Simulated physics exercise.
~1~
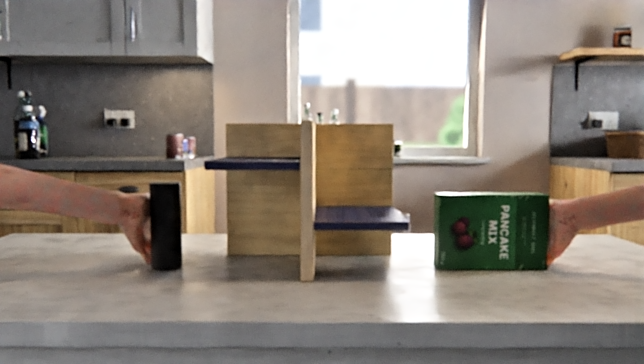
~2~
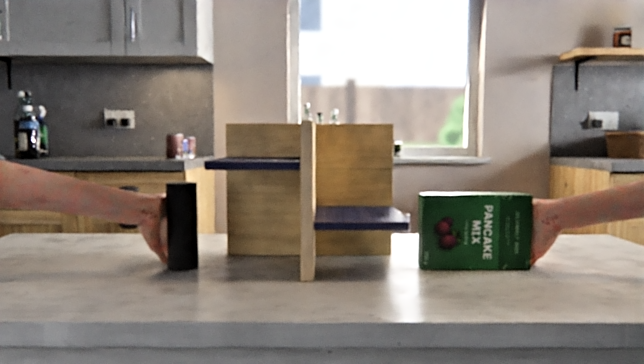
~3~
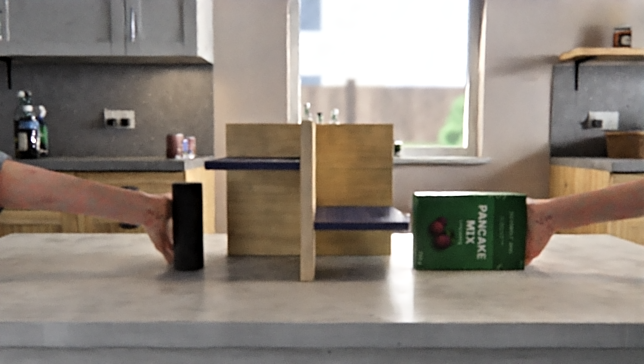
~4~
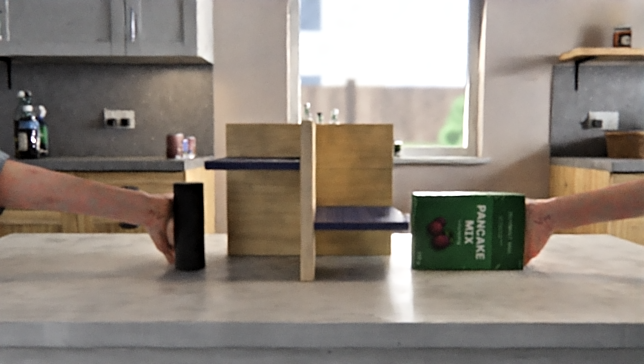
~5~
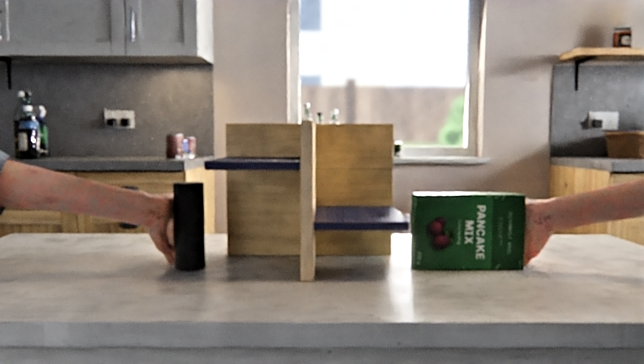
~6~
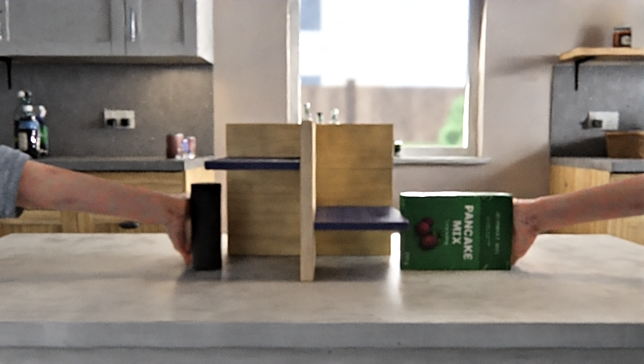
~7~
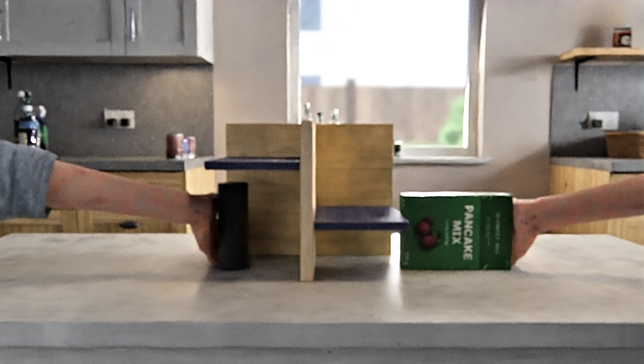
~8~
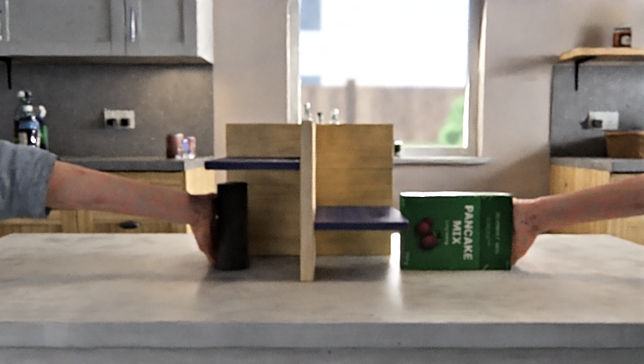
A kitchen counter is seen from the front by a still camera, with a bright window behind it. At the centre stands a small wooden rack with a dark purple shelf on each side, the left one higher than the right. A hand at the left holds an upright black candle, and a hand at the right holds a green pancake mix packet on its side. Both push inward, then pause briefly. They move in again, and the packet stops at the right shelf's edge. The candle slides on beneath the left shelf and rests there.
